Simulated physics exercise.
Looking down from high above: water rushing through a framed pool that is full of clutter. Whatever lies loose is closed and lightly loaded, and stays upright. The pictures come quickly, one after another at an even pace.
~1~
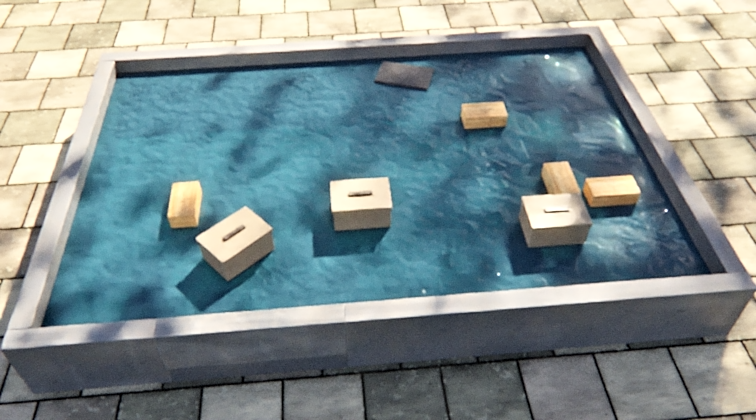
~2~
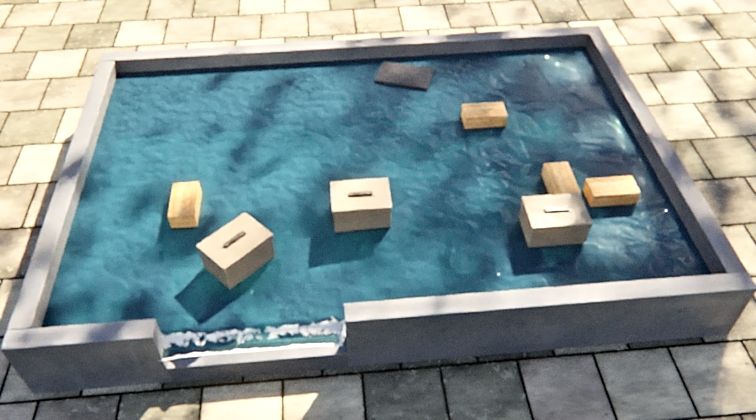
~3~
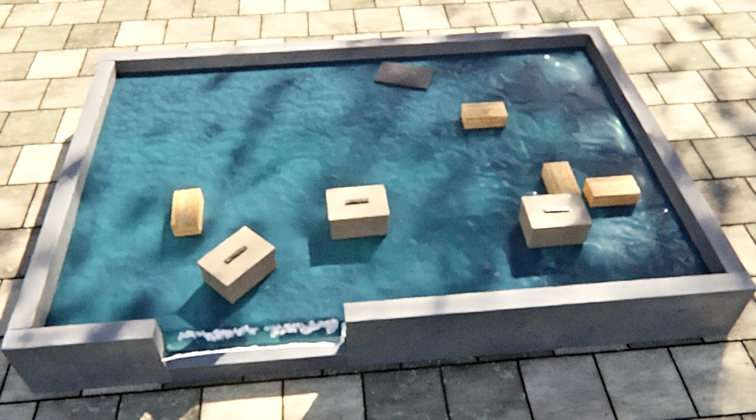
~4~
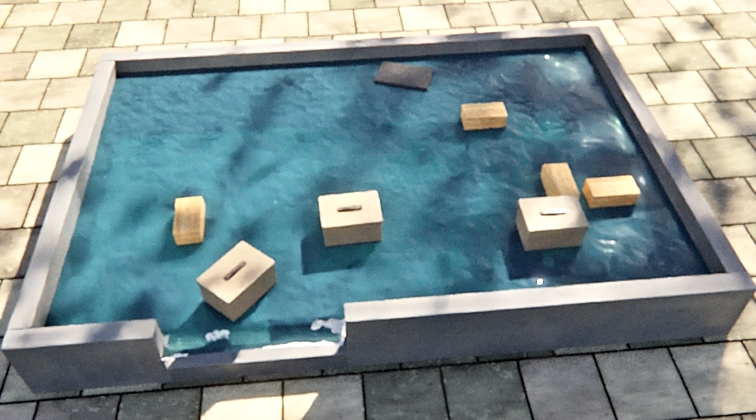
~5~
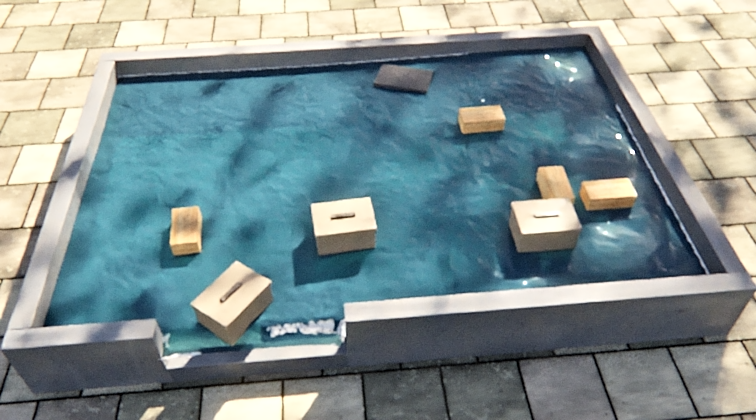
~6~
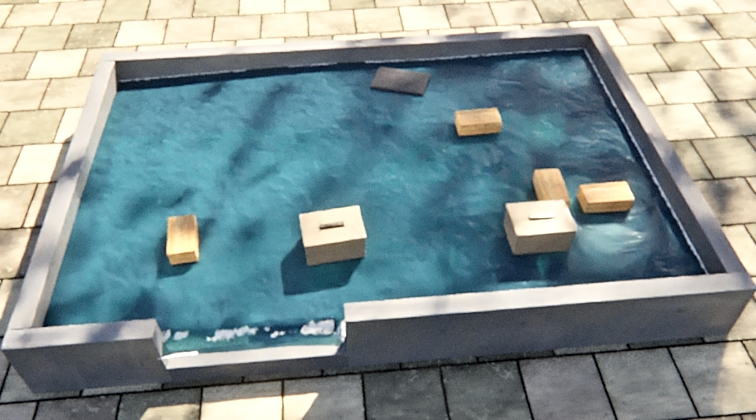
A shallow rectangular pool of rippling blue water, framed in grey and set on pale paving, is seen from high above by a still camera. Three pale slotted boxes and four small yellowish wooden blocks float across it, with a dark flat slab near the far edge. A gap opens in the near wall, water churns white there, the floating pieces drift slightly nearer, and the left box disappears at the opening.
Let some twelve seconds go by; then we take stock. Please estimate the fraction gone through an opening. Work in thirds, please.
The portion is going to be a third to two thirds.
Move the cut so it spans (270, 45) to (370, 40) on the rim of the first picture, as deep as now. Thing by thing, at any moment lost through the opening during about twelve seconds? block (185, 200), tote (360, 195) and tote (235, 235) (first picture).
In the order given, it's remains behind, remains behind, remains behind.
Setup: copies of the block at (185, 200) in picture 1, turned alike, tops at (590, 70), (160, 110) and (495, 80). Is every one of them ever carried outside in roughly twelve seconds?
The first remains behind, the second remains behind, the third remains behind.
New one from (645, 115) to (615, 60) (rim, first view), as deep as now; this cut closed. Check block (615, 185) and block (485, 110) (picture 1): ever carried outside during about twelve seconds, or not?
As it turns out, the first one is gone through and the second one is gone through too.
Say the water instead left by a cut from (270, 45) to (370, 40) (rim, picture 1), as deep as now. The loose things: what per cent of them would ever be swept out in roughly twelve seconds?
10 %.
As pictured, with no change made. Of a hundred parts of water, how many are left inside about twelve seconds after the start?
Near 66 in a hundred.
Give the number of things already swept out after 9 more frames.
Tally: 3.
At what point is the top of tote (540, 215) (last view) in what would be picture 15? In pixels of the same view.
Around (511, 233).
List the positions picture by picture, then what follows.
The first frame shows a tote at (361, 194), afloat; a block at (183, 199) floats; 0 of 8 have shifted.
The second frame shows a tote at (361, 194), afloat; a block at (183, 199) floats; 0 of 8 have shifted.
The third frame shows a tote at (357, 202), afloat, close to its start; a block at (186, 207) floats, close to its start; 1 of 8 have shifted.
The fourth frame shows a tote at (350, 209), afloat, close to its start; a block at (188, 215) floats, close to its start; 3 of 8 have shifted.
The fifth frame shows a tote at (343, 216), afloat, close to its start; a block at (185, 225), afloat, close to its start; 4 of 8 have shifted.
The sixth frame shows a tote at (332, 226), afloat, close to its start; a block at (181, 234), afloat, close to its start; 7 of 8 have shifted.
A moment on, 1 of 8 are out; 7 afloat.
Next, 3 of 8 are out; 5 afloat.
Later, 3 of 8 are out; 5 afloat.
In the end, 3 of 8 are out; 5 afloat.
